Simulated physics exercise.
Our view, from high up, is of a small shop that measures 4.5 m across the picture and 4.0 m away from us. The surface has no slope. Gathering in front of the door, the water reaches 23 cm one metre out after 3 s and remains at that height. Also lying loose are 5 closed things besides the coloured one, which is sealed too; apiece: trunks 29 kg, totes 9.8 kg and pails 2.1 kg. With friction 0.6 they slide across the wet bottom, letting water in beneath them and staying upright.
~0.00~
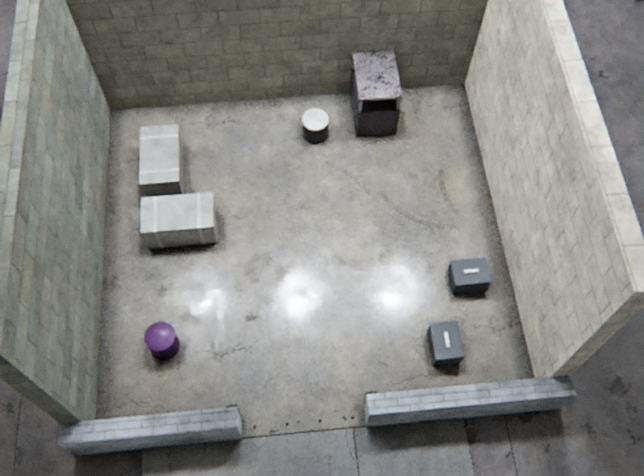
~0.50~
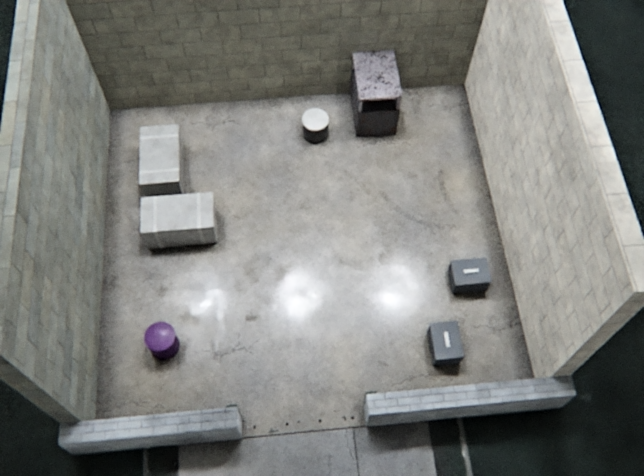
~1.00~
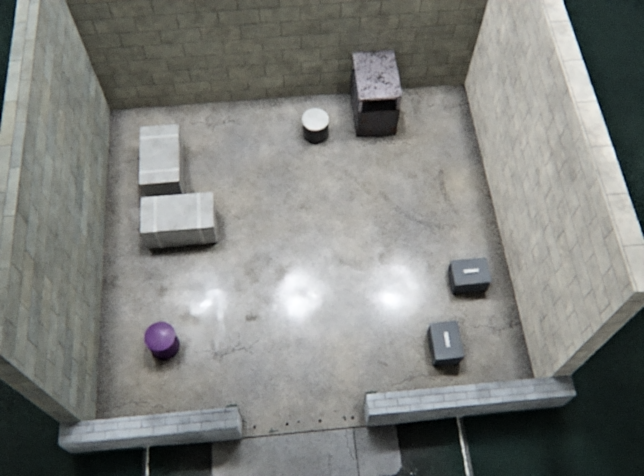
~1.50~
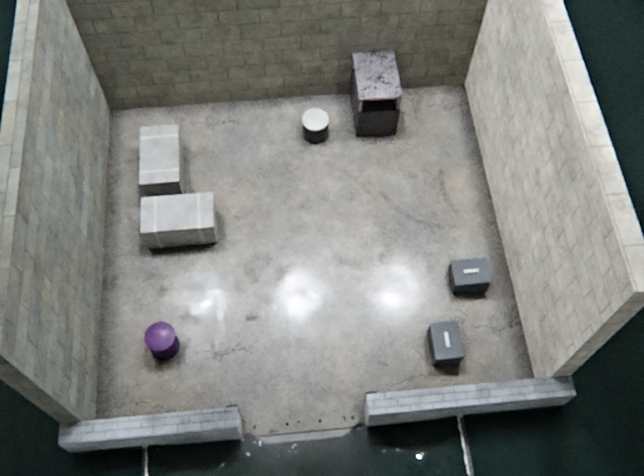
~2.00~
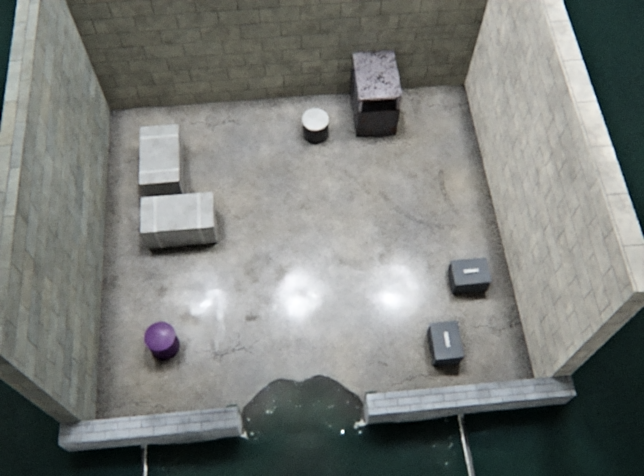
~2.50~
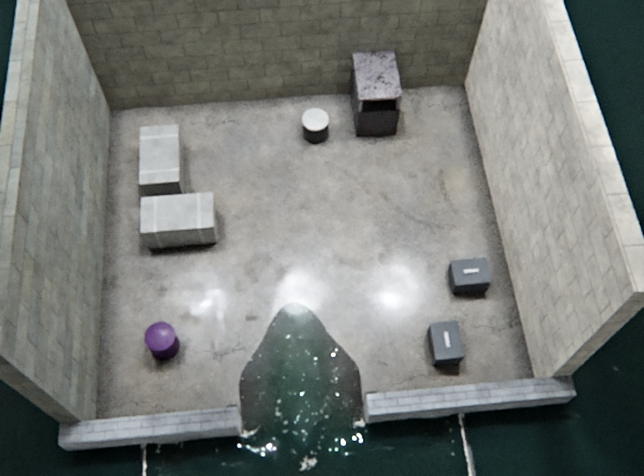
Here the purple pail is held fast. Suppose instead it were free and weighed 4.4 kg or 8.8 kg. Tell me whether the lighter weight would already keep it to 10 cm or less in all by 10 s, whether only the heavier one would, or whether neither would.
The lighter one would.
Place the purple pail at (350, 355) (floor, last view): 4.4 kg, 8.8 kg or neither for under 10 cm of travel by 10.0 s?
Here both come up short.
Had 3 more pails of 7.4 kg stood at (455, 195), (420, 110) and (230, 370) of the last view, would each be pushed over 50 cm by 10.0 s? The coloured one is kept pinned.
Result, in turn - falls shy; falls shy; falls shy.
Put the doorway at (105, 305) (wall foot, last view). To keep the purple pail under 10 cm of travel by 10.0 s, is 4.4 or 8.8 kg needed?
I'd say neither one will work.
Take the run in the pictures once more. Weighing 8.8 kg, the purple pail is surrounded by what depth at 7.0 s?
Something like 3 centimetres.
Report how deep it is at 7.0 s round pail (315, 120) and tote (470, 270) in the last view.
Around 10 cm and 2 cm.
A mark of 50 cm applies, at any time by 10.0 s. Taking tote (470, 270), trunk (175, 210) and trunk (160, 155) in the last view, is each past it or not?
Not exceeded, Not exceeded, Exceeded, in that order.
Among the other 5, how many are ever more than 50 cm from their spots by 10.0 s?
I make it 1.
After 3.5 s the purple pail would be 0 cm from its start with 4.4 kg and 0 cm from its start with 8.8 kg; 0 cm of water round it then.
After 4.5 s the purple pail would be 0 cm from its start with 4.4 kg and 0 cm from its start with 8.8 kg; 2 cm of water round it then.
After 7.0 s the purple pail would be 0 cm from its start with 4.4 kg and 0 cm from its start with 8.8 kg; 3 cm of water round it then.
After 10.0 s the purple pail would be 0 cm from its start with 4.4 kg and 0 cm from its start with 8.8 kg; 4 cm of water round it then.
